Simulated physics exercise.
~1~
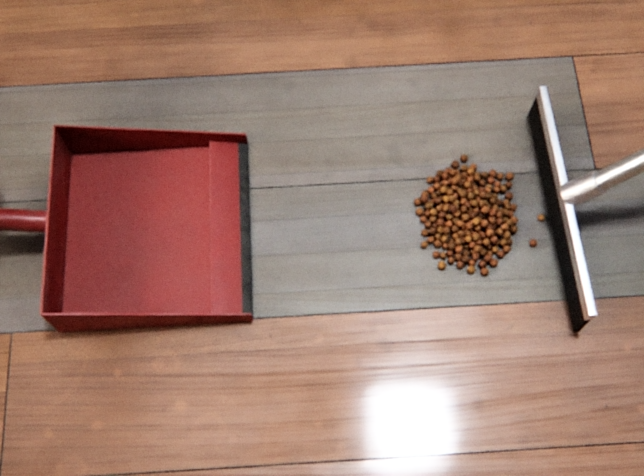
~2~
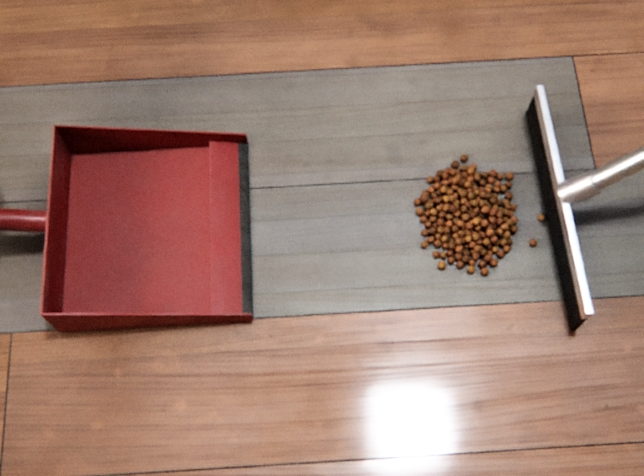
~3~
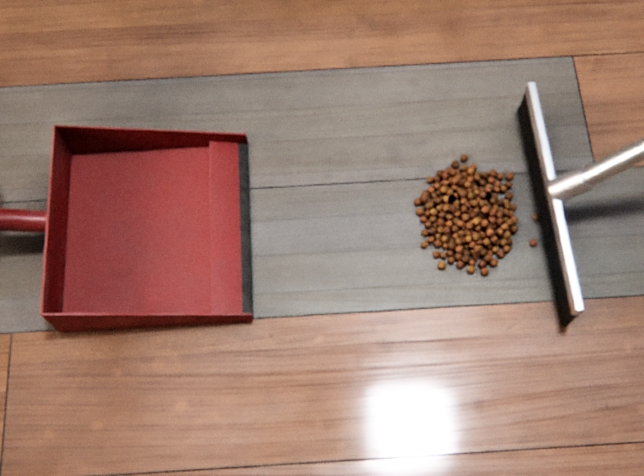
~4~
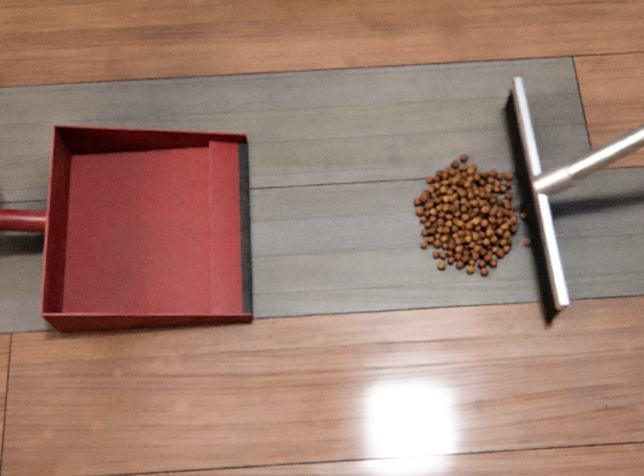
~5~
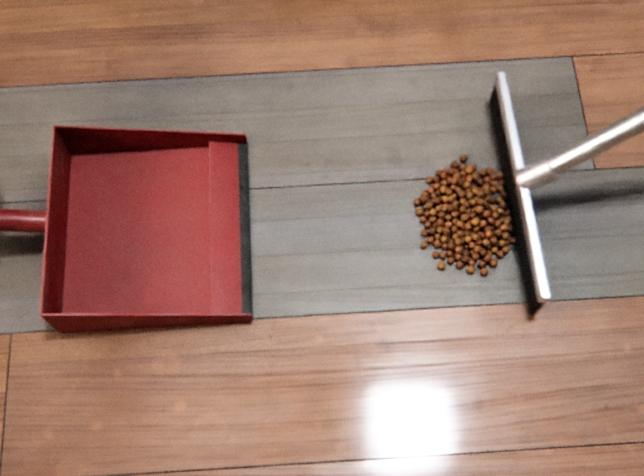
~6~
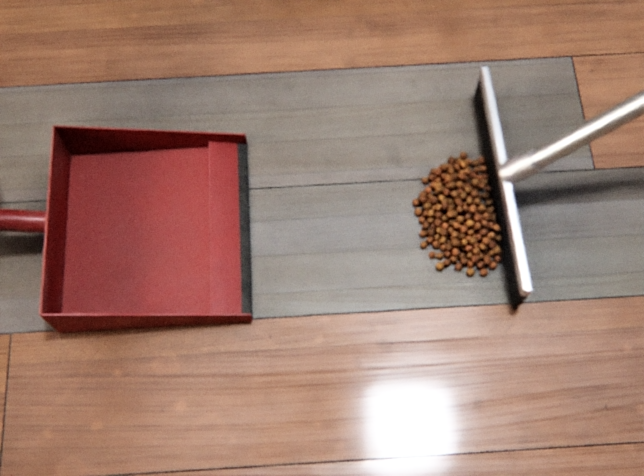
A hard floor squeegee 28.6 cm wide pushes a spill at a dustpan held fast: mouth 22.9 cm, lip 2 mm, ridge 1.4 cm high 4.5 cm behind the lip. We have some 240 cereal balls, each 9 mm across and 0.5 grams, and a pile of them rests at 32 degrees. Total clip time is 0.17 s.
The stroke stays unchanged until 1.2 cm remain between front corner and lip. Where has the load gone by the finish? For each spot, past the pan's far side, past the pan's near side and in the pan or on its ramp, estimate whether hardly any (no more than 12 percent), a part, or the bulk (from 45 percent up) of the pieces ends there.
Past the pan's far side: A part. Past the pan's near side: Hardly any. In the pan or on its ramp: A part.
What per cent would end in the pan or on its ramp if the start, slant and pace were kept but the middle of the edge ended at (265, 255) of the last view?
About 65 per cent.
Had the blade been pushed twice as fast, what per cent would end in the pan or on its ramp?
It would come to roughly 30 percent.
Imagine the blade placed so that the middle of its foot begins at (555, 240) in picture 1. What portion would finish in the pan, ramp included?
Estimate: ~ 30 %.
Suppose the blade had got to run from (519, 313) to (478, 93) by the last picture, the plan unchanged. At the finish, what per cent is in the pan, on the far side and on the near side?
Pan 60 % / far 5 % / near 5 %.
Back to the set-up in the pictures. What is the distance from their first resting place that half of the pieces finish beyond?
I'd put it near 28 cm.
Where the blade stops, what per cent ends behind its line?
Estimate: About 25 %.
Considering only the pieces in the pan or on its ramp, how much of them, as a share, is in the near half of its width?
Roughly 0 per cent.
Then, 0.27 s after the last picture, middle of the blade 16 cm from the lip; 0 % over the lip, far side 5 %, near side 0 %.
Then, 0.45 s after the last picture, middle of the blade 7 cm from the lip; 0 % over the lip, far side 20 %, near side 0 %.
Then, 0.75 s after the last picture, middle of the blade 2 cm from the lip; 25 % over the lip, far side 30 %, near side 0 %.
In the end, far side 30 %, near side 0 %, pan 25 %, in front of the lip or behind the blade 45 %.
